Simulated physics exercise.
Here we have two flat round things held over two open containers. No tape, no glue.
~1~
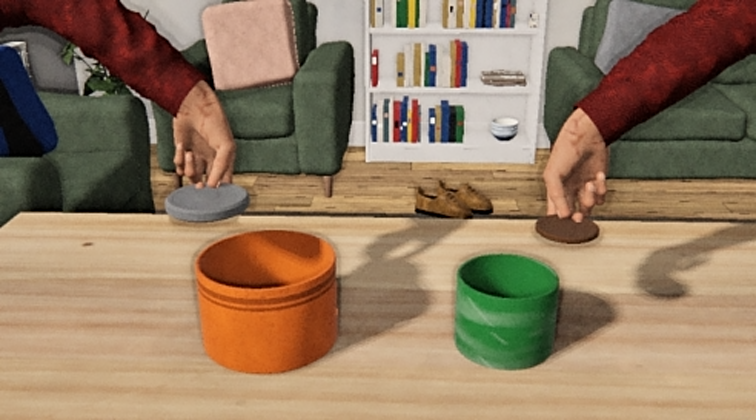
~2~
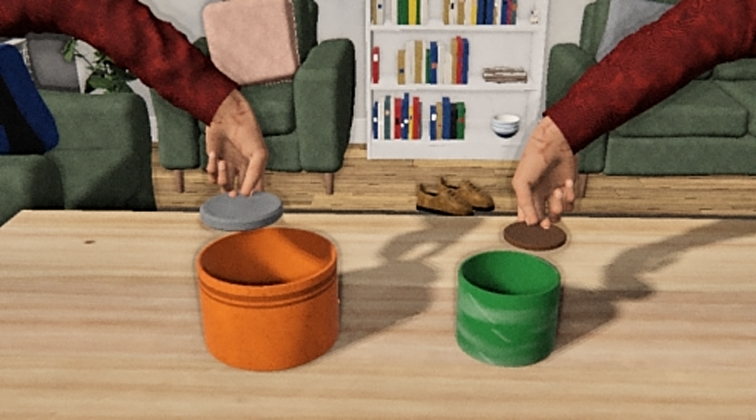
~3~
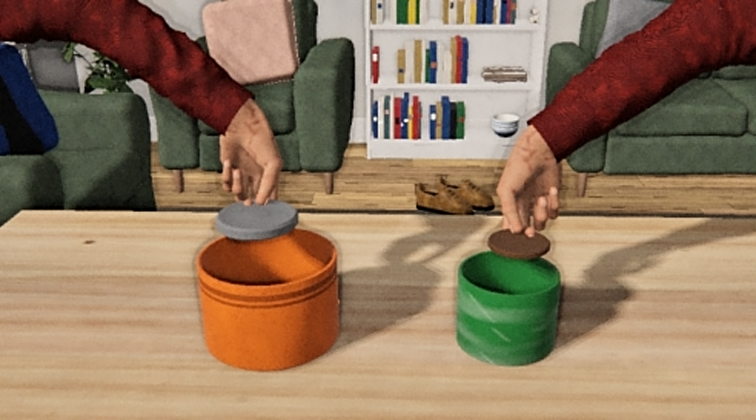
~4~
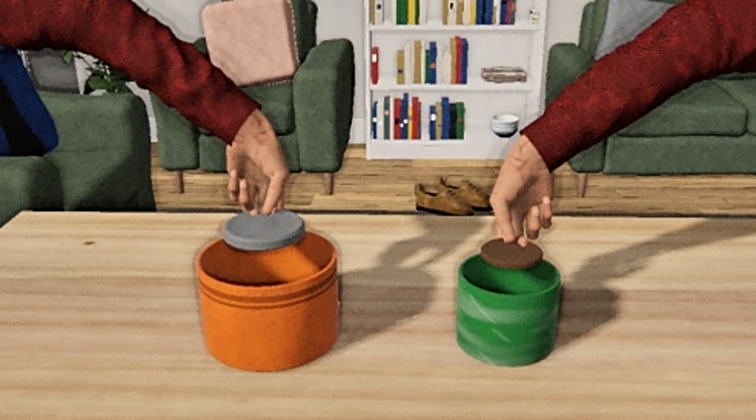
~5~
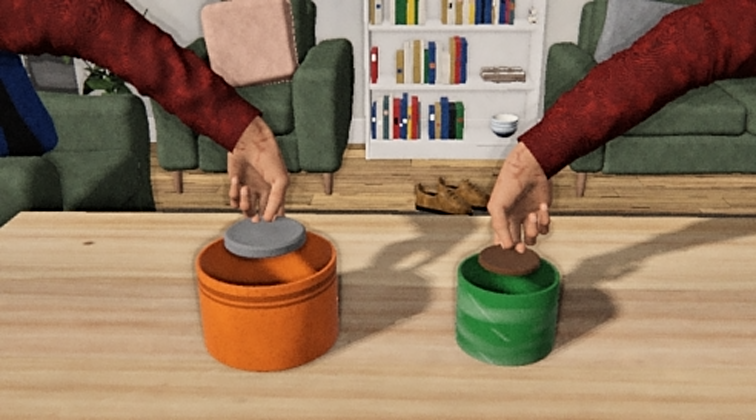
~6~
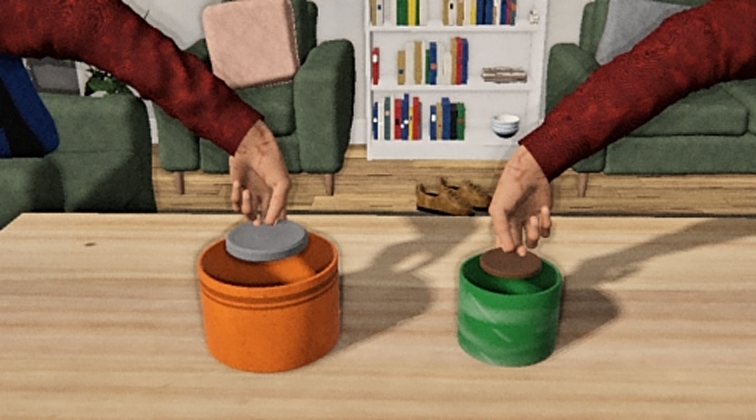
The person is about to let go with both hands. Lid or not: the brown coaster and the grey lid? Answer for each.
The brown coaster falls in and the grey lid falls in.
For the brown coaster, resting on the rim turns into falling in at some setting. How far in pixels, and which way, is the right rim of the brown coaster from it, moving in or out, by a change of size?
A shift of 16 pixels, going right.
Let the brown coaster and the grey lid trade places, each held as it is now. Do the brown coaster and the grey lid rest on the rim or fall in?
The brown coaster slips past the rim; the grey lid sinks inside.
Then, 0.18 s on from there, brown coaster on its way down near (506, 330); grey lid on its way down near (272, 307).
In the end, the brown coaster drops inside, near (506, 334); the grey lid drops inside, near (274, 328).
